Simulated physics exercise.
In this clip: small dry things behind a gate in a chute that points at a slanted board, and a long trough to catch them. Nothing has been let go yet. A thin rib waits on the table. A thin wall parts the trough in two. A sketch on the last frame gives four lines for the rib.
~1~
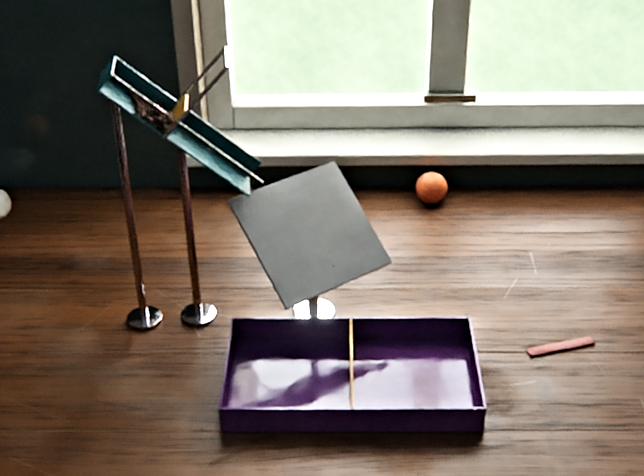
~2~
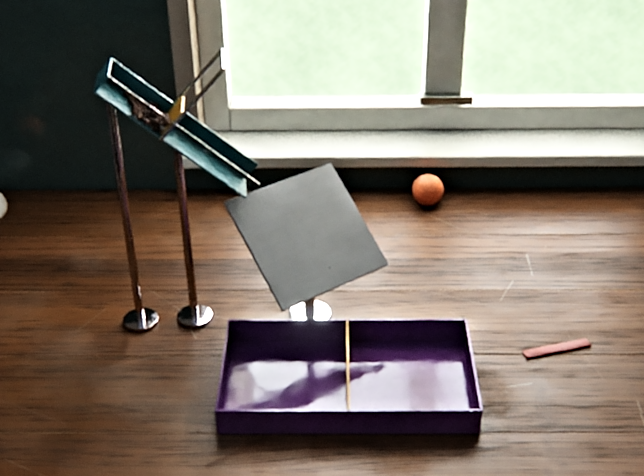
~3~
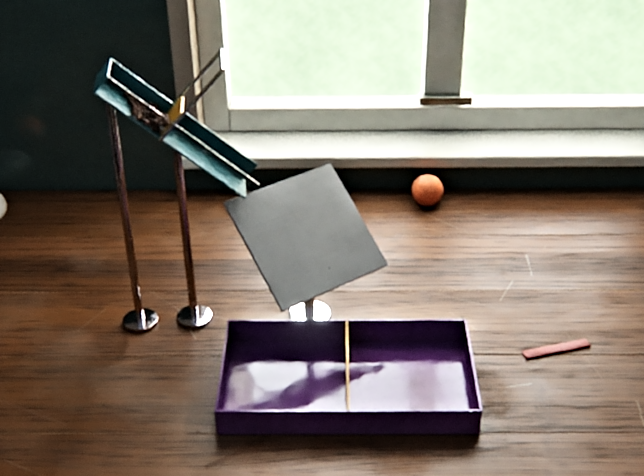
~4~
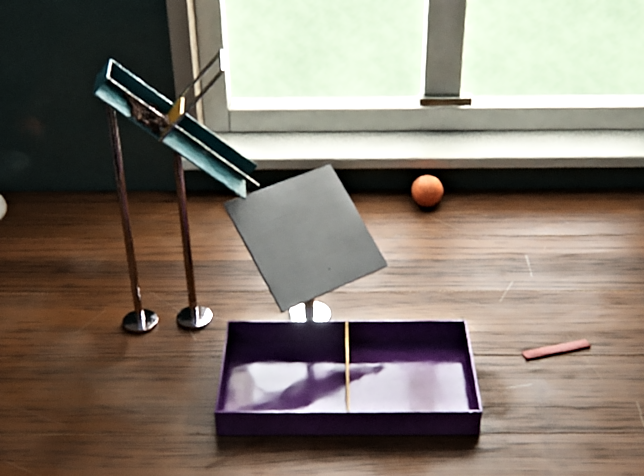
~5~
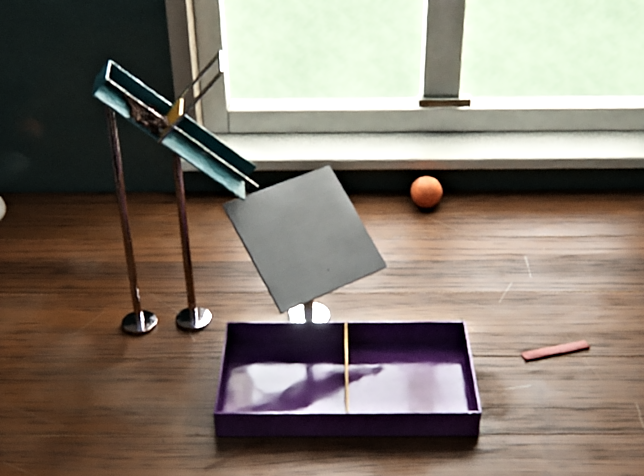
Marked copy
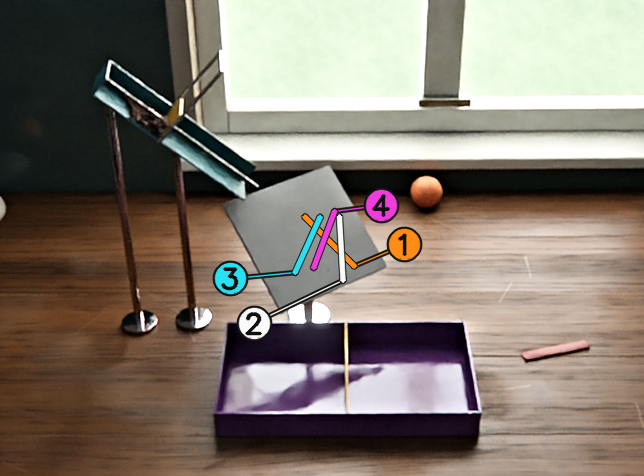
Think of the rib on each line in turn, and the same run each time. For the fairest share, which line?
2 is best.
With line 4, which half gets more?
Left.
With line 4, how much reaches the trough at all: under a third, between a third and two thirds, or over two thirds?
Over two thirds.
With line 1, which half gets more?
More lands on the right.
On the marked copy, line 1 from (304, 216) to (354, 266); line 2 from (339, 216) to (343, 280); line 3 from (320, 217) to (295, 272); line 4 from (334, 211) to (313, 267).
If 1 is chosen, of what is caught, a stray few in the left half, nearly all in the right.
If 2 is chosen, of what is caught, about half in the left half, about half in the right.
If 3 is chosen, of what is caught, most in the left half, a small part in the right.
If 4 is chosen, of what is caught, most in the left half, a small part in the right.
